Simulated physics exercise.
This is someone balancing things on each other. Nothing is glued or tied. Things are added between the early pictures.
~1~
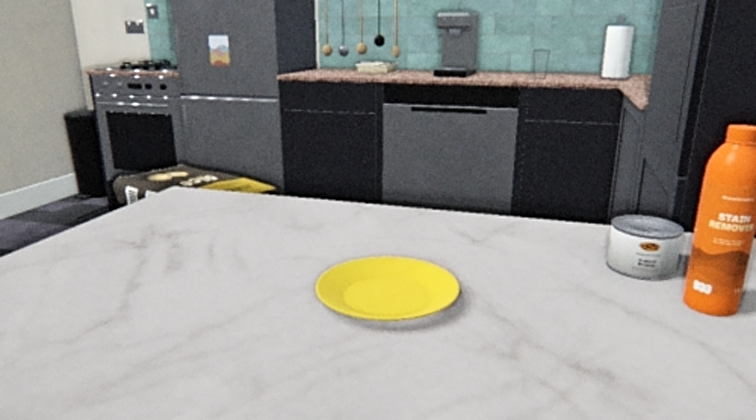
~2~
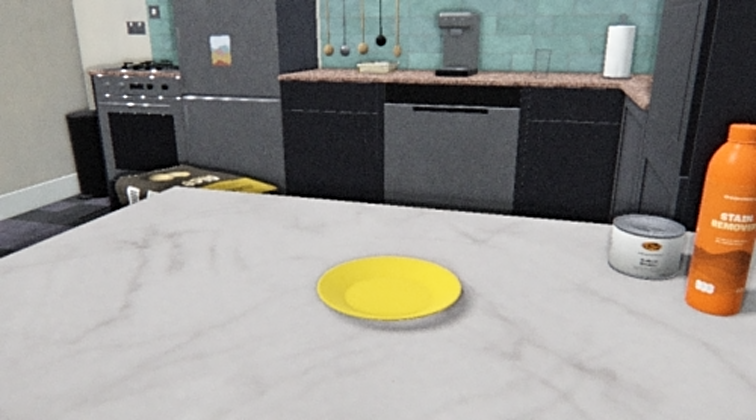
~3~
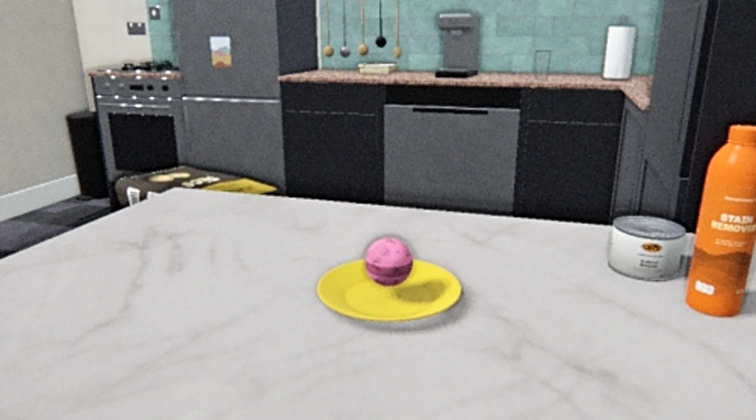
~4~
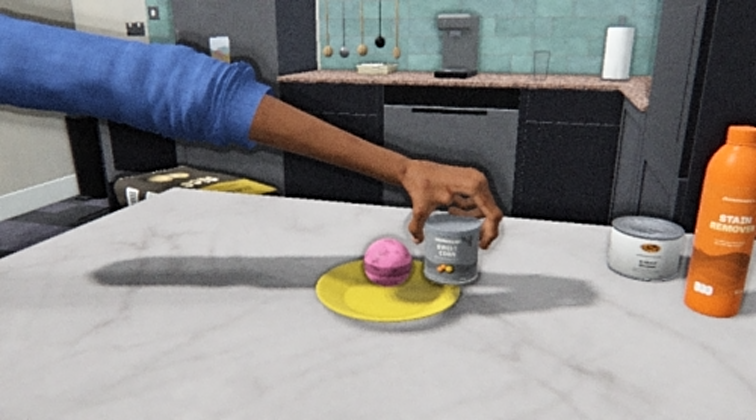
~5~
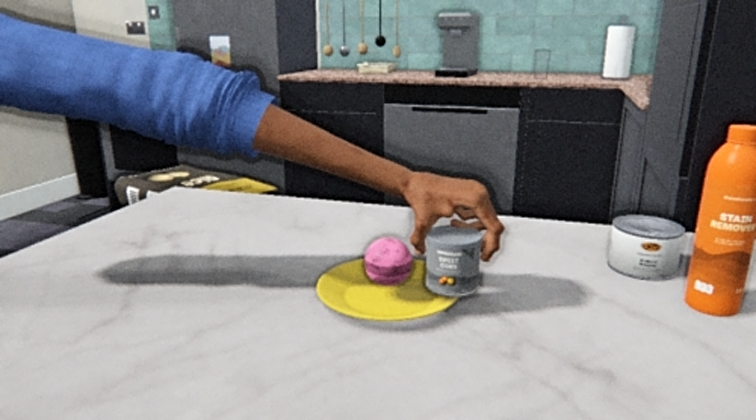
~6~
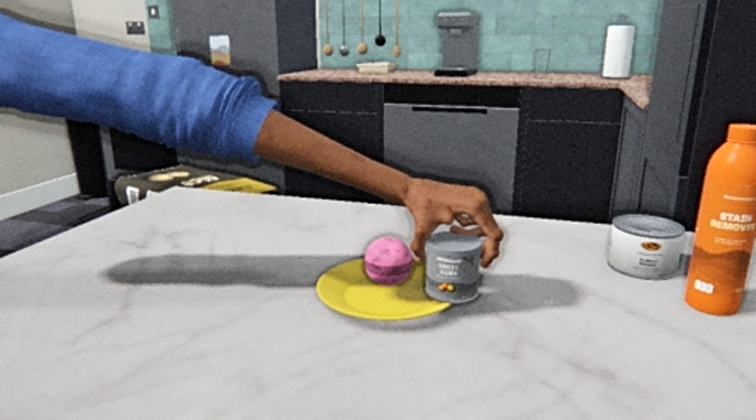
At first, a yellow plate sits alone on a marble counter, with a white tub and an orange bottle to the right. A pink ball then appears on the plate, and a blue-sleeved arm reaches in from the left, lowering a grey tin slightly onto the plate's right side beside the ball.
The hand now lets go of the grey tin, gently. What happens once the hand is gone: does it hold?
Outcome: The pile keeps its balance.
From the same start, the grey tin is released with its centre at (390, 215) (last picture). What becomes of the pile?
Then it gives way.
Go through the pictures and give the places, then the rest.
In the first frame, the last thing is not in view yet; orange bottle (726, 221).
In the second frame, the last thing is not in view yet.
In the third frame, the last thing is not in view yet; orange bottle (728, 222).
In the fourth frame, coming down; grey tin (451, 248); pink ball (388, 263).
In the fifth frame, coming down; grey tin (453, 260); orange bottle (728, 221).
In the sixth frame, in place under the hand; grey tin (453, 267); pink ball (389, 262).
Then, 0.30 s on from there, no change.
Then, 0.70 s on from there, grey tin resting near (453, 267).
In the end, all 5 unmoved. At the end, from the last picture's camera, grey tin near (453, 267). The pile stays up.
